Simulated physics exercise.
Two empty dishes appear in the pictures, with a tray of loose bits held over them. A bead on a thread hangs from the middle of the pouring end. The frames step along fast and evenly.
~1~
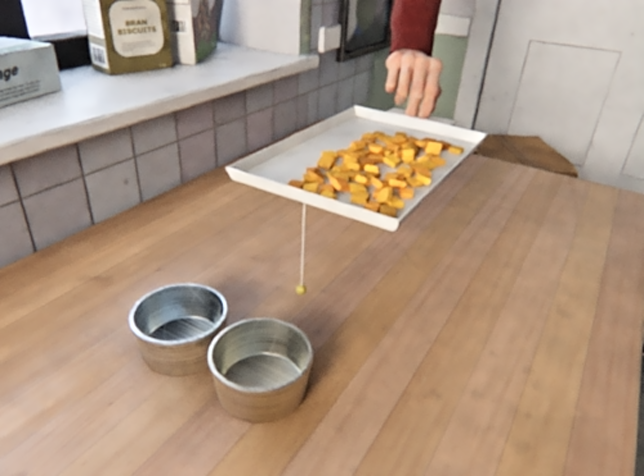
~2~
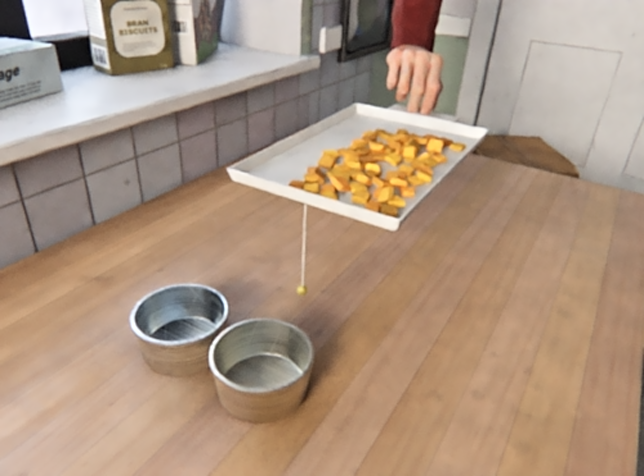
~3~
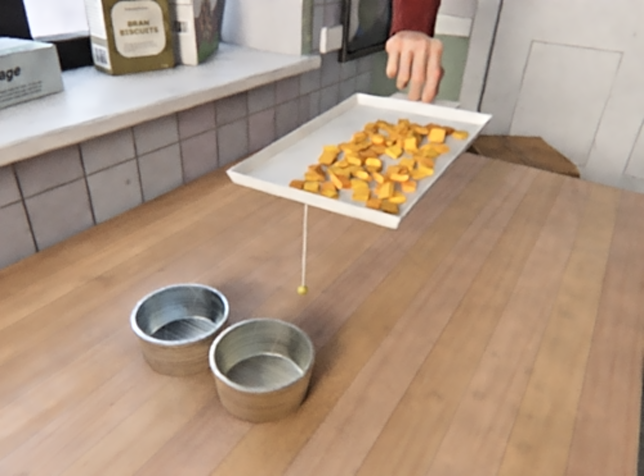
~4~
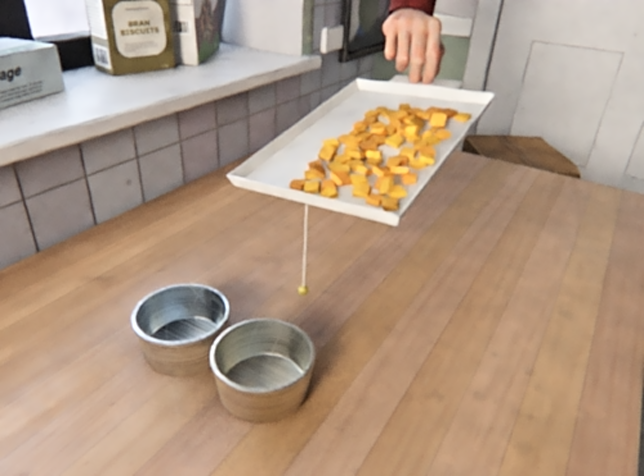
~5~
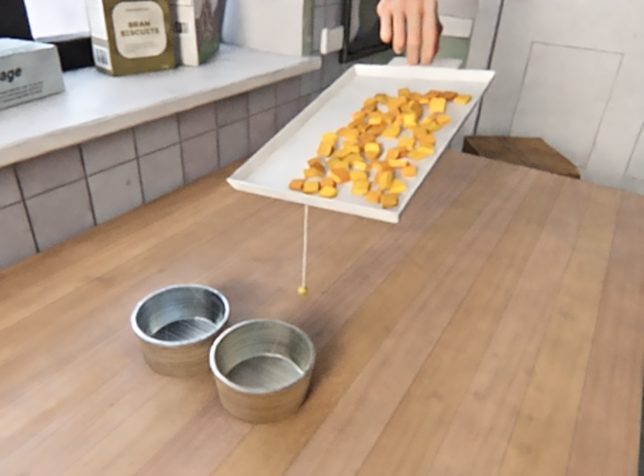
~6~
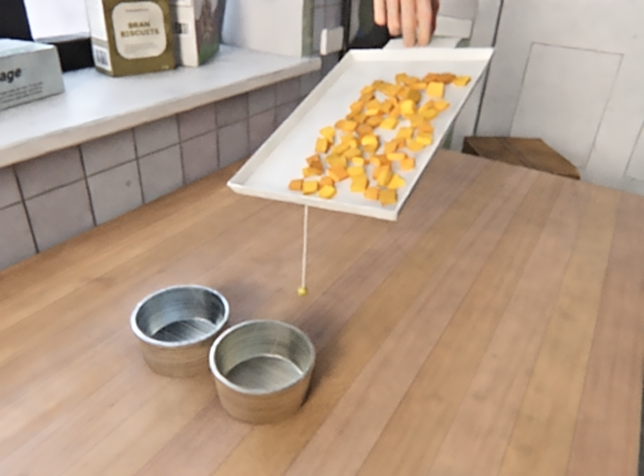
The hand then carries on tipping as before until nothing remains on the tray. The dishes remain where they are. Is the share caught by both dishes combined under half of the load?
The catch is worse than half, if you ask me.
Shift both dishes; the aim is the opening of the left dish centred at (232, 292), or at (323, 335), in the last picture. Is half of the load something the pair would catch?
Together the dishes get beyond half first, then less than a half.
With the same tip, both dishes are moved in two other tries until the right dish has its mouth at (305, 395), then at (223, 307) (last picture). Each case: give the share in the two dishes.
The first position comes out at 0 per cent, the other at 40 per cent.
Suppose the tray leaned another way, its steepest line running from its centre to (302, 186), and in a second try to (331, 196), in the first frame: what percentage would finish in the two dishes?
Respectively 40 and 30 in a hundred.
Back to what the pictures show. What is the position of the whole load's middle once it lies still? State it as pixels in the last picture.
I'd say the middle ends up at about (231, 316).
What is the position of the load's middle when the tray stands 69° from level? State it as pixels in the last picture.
In the last view, the load is centred near (272, 172).
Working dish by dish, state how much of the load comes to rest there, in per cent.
Per hundred pieces, the left dish ends with about 10 and the right dish with about 10.
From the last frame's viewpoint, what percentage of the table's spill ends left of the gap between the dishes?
It works out at some 30 percent.
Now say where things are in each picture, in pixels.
In the first frame, corners of the pouring end near (232, 167) and (396, 218), level; middle of the load near (366, 162), small crackers; left dish near (147, 351); right dish near (230, 398); bead on its thread near (301, 289).
In the second frame, corners of the pouring end near (233, 168) and (397, 217), level; middle of the load near (367, 161).
In the third frame, corners of the pouring end near (233, 170) and (397, 215), tipped barely, lowest at the left corner; middle of the load near (368, 155).
In the fourth frame, corners of the pouring end near (233, 174) and (396, 213), tipped a little, lowest at the left corner; middle of the load near (368, 147).
In the fifth frame, corners of the pouring end near (233, 178) and (395, 210), tipped clearly, lowest at the left corner; middle of the load near (367, 139).
In the sixth frame, corners of the pouring end near (232, 182) and (393, 209), tipped clearly, lowest at the left corner; middle of the load near (364, 131); left dish near (149, 353); right dish near (232, 400).
Shortly afterwards, tray tipped steeply; the bulk on the tray; a little in the air.
Next, tray tipped past a quarter turn; a little in the right dish; a little in the left dish; the bulk outside both; a little in the air.
Some moments later, tray tipped past a quarter turn; a little in the right dish; a little in the left dish; the bulk outside both.
In the end, tray tipped past a quarter turn; a little in the right dish; a little in the left dish; the bulk outside both.
